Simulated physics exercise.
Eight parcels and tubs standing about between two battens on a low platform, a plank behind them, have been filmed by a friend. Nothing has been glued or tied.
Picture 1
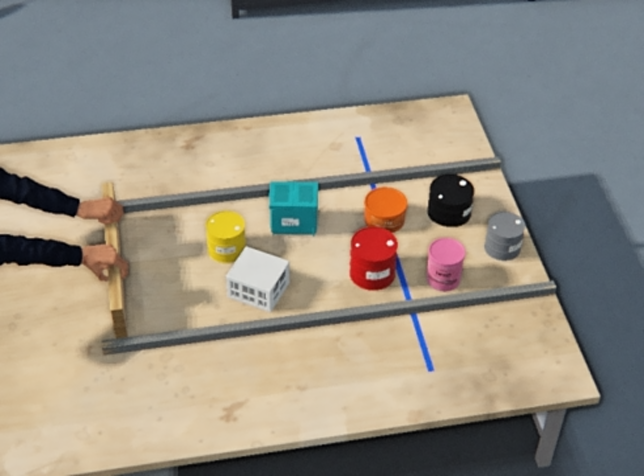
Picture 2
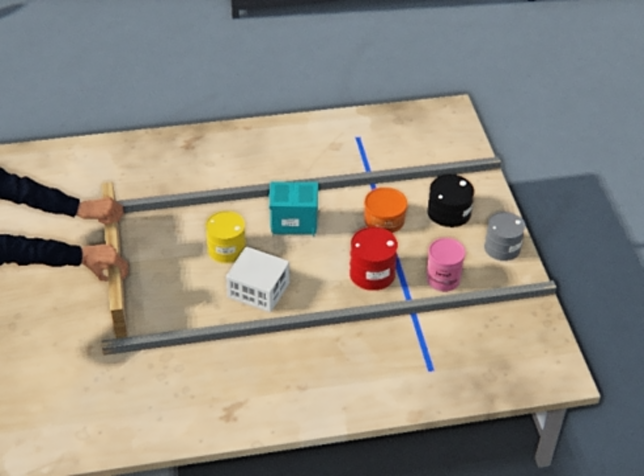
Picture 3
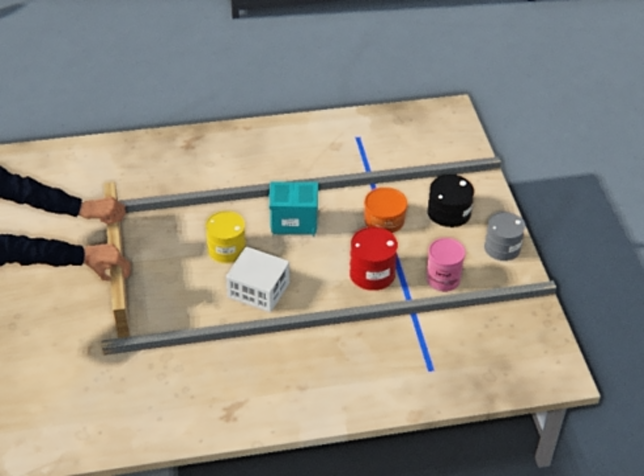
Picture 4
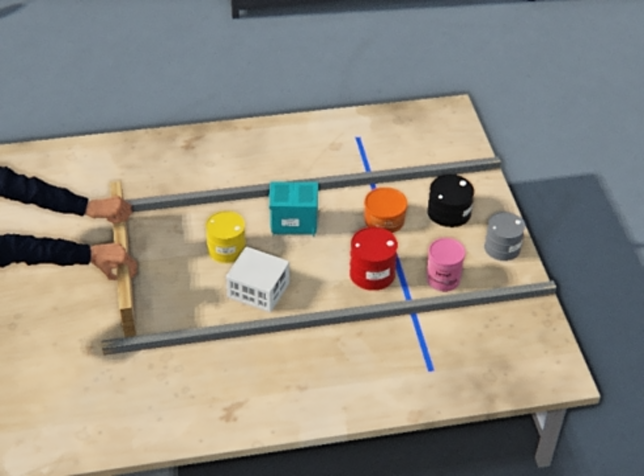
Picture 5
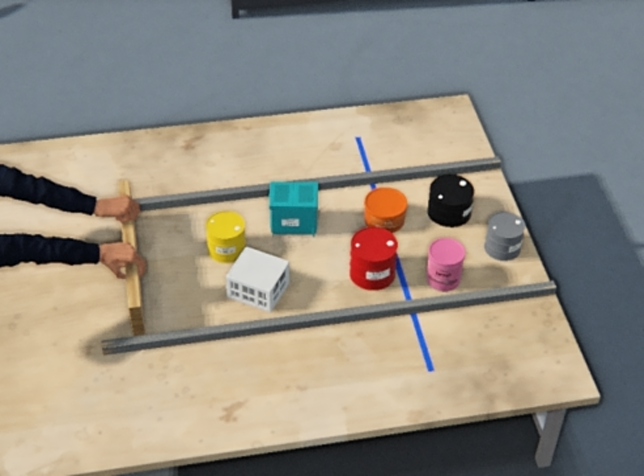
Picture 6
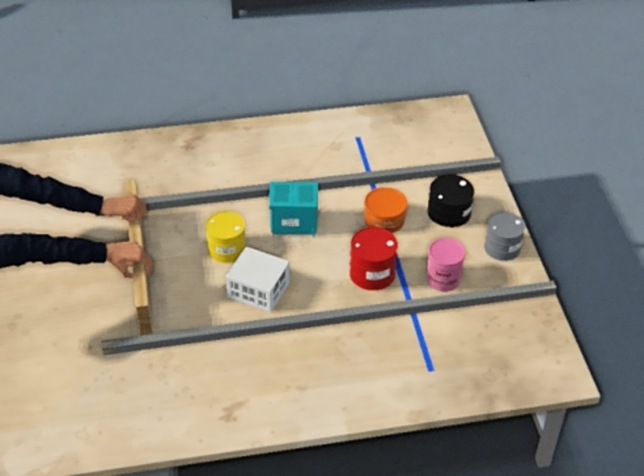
Two hands held a wooden plank upright across two rails on a table, kept it still at first, then slid it slightly right, while the eight colourful containers ahead of it stayed put.
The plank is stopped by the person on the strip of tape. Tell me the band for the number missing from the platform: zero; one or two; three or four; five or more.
The drop will claim none of them.
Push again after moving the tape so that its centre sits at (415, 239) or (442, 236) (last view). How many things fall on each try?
Try 1: 0; try 2: 2.
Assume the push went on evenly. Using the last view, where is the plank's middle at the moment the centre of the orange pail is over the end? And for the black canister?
Near (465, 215), then near (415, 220).
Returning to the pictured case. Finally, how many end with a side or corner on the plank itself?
It adds up to 3.
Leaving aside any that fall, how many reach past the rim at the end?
The answer comes to 0.
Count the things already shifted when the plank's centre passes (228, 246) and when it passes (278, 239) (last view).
I count 2 first and 3 after.
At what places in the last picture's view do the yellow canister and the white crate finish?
Final positions: Near (406, 217); near (419, 247).
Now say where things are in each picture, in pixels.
The first frame shows grey canister (504, 236); black canister (451, 201); pink pail (445, 265); plank (115, 259); tape (391, 242).
The second frame shows black canister (451, 201); red canister (373, 259).
The third frame shows pink pail (445, 265); plank (117, 259).
The fourth frame shows grey canister (504, 236); turquoise tote (294, 209).
The fifth frame shows black canister (451, 201); white crate (258, 280).
The sixth frame shows grey canister (504, 236); black canister (451, 201); pink pail (445, 265); plank (139, 257); tape (391, 242).
Early on, none off yet; grey canister at rest near (504, 236); black canister at rest near (451, 201); pink pail at rest near (445, 265).
Finally, the number that fall off is zero.
